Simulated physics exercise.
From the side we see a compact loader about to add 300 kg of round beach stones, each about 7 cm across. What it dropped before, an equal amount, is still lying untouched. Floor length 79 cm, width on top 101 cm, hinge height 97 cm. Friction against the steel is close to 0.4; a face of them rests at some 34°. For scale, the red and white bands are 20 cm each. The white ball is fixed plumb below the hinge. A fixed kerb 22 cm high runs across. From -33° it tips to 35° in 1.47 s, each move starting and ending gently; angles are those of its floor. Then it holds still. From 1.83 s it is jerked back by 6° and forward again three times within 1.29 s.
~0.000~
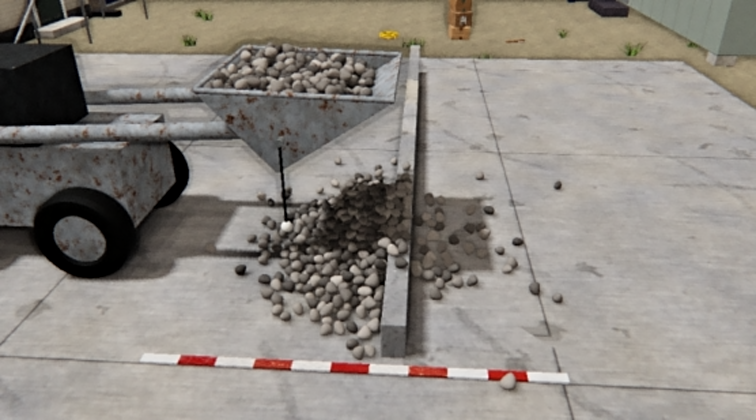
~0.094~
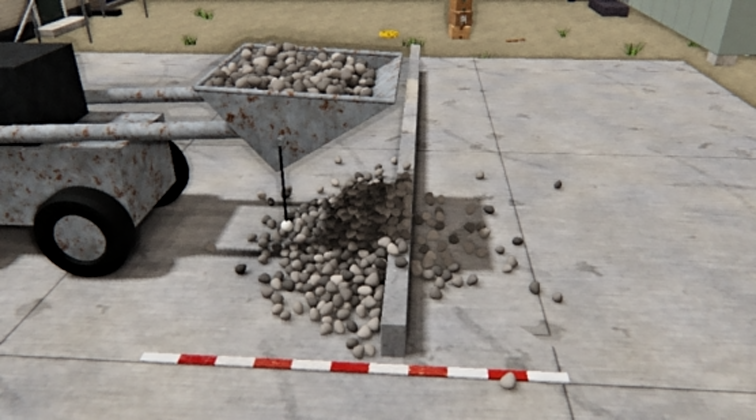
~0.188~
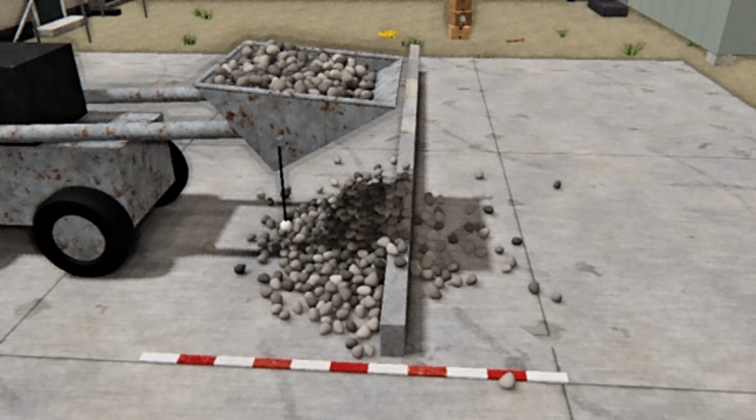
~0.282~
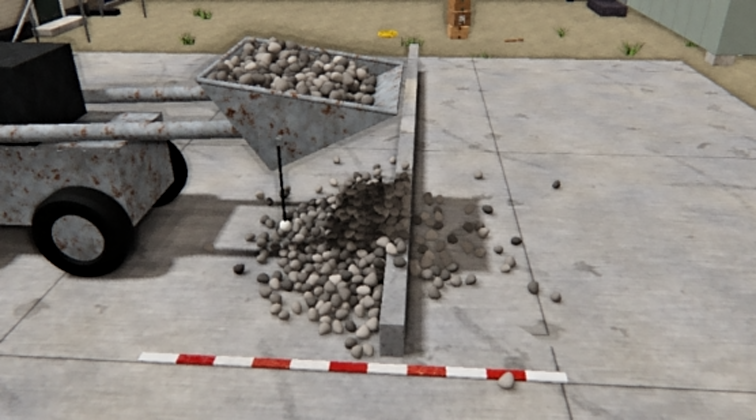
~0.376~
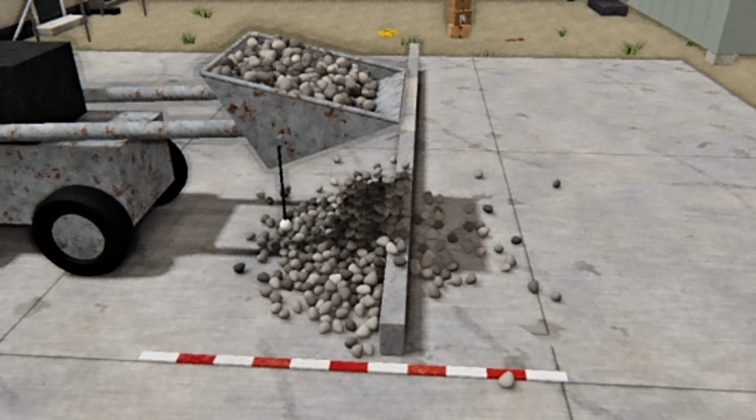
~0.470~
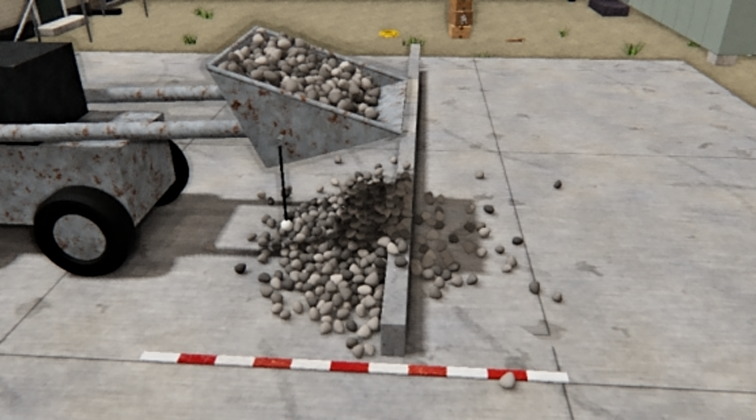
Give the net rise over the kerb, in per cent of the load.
Roughly 84 per cent of a load more.
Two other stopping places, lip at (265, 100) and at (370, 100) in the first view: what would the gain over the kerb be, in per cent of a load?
Near 0 per cent from the first place, 60 from the second.
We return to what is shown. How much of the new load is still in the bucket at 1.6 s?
It holds some 40 per cent.
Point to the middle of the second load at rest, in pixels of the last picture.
Their middle is at about (457, 236).
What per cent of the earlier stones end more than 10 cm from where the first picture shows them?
Roughly 10 per cent of them.
After 1.1 s the floor is at 24°; in per cent of one load, 98 in the bucket, 95 on this side of the kerb, 7 over the kerb; the foremost stones are at (522, 246).
After 1.6 s the floor is at 35°; in per cent of one load, 38 in the bucket, 122 on this side of the kerb, 40 over the kerb; the foremost stones are at (522, 246).
After 3.6 s the floor is at 35°; in per cent of one load, 0 in the bucket, 109 on this side of the kerb, 91 over the kerb; the foremost stones are at (651, 271).
After 6.0 s the floor is at 35°; in per cent of one load, 0 in the bucket, 109 on this side of the kerb, 91 over the kerb; the foremost stones are at (651, 271). Net gain over the kerb, 84.
